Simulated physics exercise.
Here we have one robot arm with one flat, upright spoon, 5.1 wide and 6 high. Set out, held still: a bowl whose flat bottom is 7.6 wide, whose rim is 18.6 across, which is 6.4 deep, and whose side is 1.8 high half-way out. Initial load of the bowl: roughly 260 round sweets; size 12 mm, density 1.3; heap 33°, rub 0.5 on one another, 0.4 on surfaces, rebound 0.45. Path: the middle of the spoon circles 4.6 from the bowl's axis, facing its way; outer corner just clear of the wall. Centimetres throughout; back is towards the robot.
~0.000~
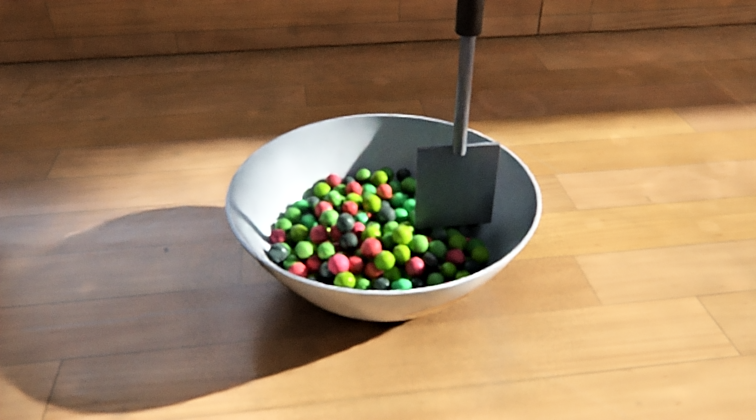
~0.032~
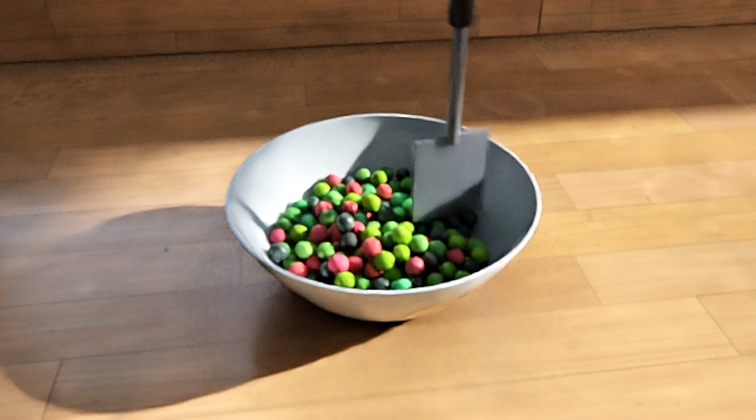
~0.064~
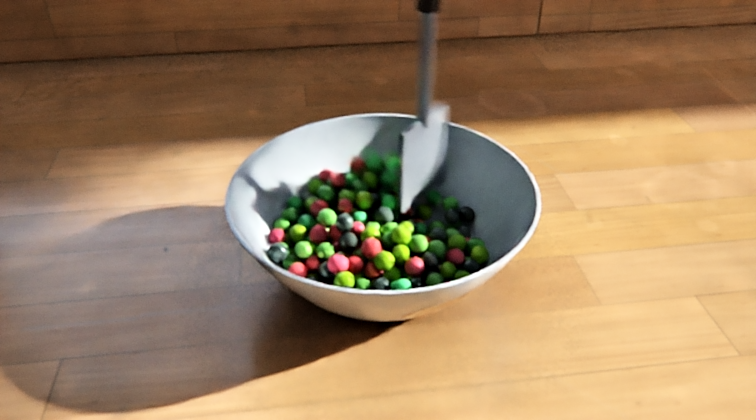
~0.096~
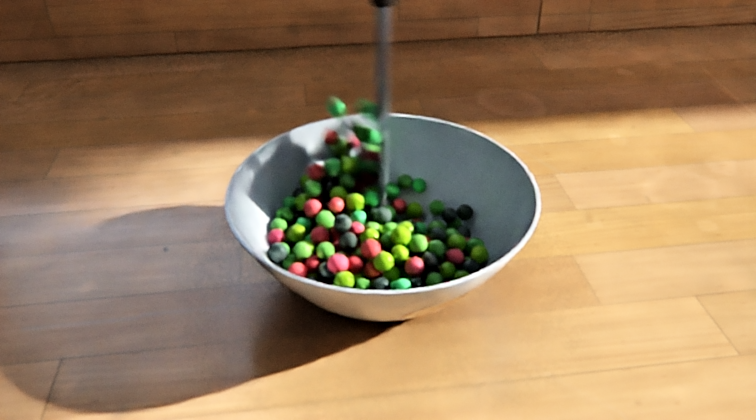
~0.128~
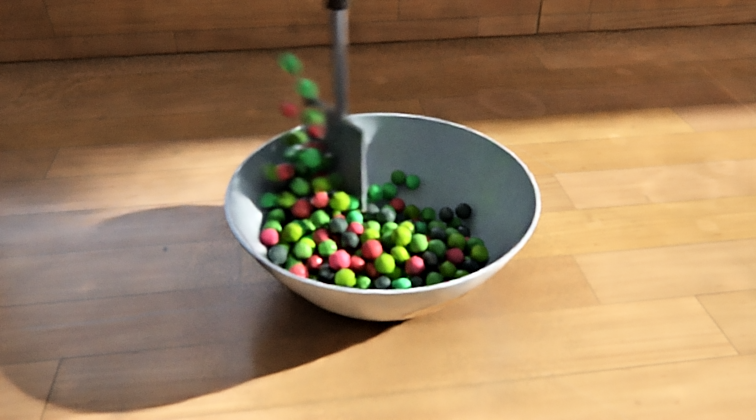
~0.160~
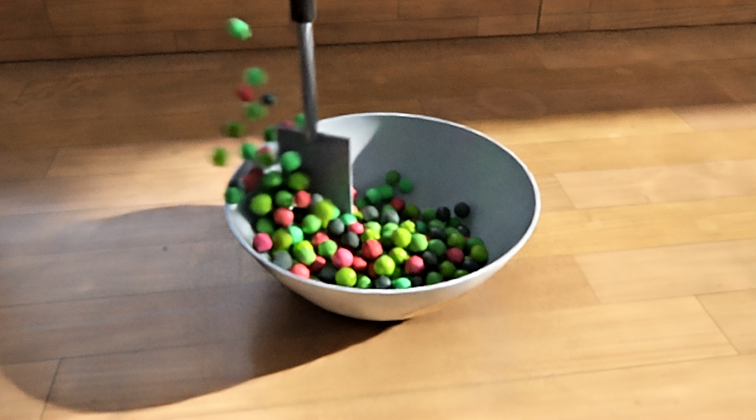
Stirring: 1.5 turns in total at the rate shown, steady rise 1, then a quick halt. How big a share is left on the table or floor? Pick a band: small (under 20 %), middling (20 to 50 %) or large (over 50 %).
Middling.
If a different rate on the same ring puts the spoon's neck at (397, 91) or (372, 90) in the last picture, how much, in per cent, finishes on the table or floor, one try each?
It comes to roughly 0 per cent and then 10 per cent.
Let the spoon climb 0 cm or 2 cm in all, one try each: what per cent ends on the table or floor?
Roughly 45 percent, then roughly 10 percent.
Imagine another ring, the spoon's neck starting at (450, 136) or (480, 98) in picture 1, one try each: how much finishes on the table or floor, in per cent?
Close to 40 and 0 in a hundred.
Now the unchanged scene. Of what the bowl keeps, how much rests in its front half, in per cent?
Close to 50 in a hundred.
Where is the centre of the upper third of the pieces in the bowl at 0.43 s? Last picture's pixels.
Centre, approx.: (384, 217).
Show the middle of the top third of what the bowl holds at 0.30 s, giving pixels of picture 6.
Roughly pixel (453, 246).
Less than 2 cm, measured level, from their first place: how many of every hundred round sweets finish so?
I'd put it at about 50 in a hundred.
After 0.30 s, 298° round, highest piece 11 above the table; 220 in the bowl, 7 on the table or floor, 33 in flight or on the tool.
After 0.43 s, 85° round, highest piece 10 above the table; 195 in the bowl, 44 on the table or floor, 21 in flight or on the tool.
After 0.70 s, 180° round, highest piece 4 above the table; 187 in the bowl, 73 on the table or floor.
After 1.40 s, 180° round, highest piece 4 above the table; 187 in the bowl, 73 on the table or floor.
At rest, 187 in the bowl, 73 on the table or floor. That is 28 % on the table or floor.
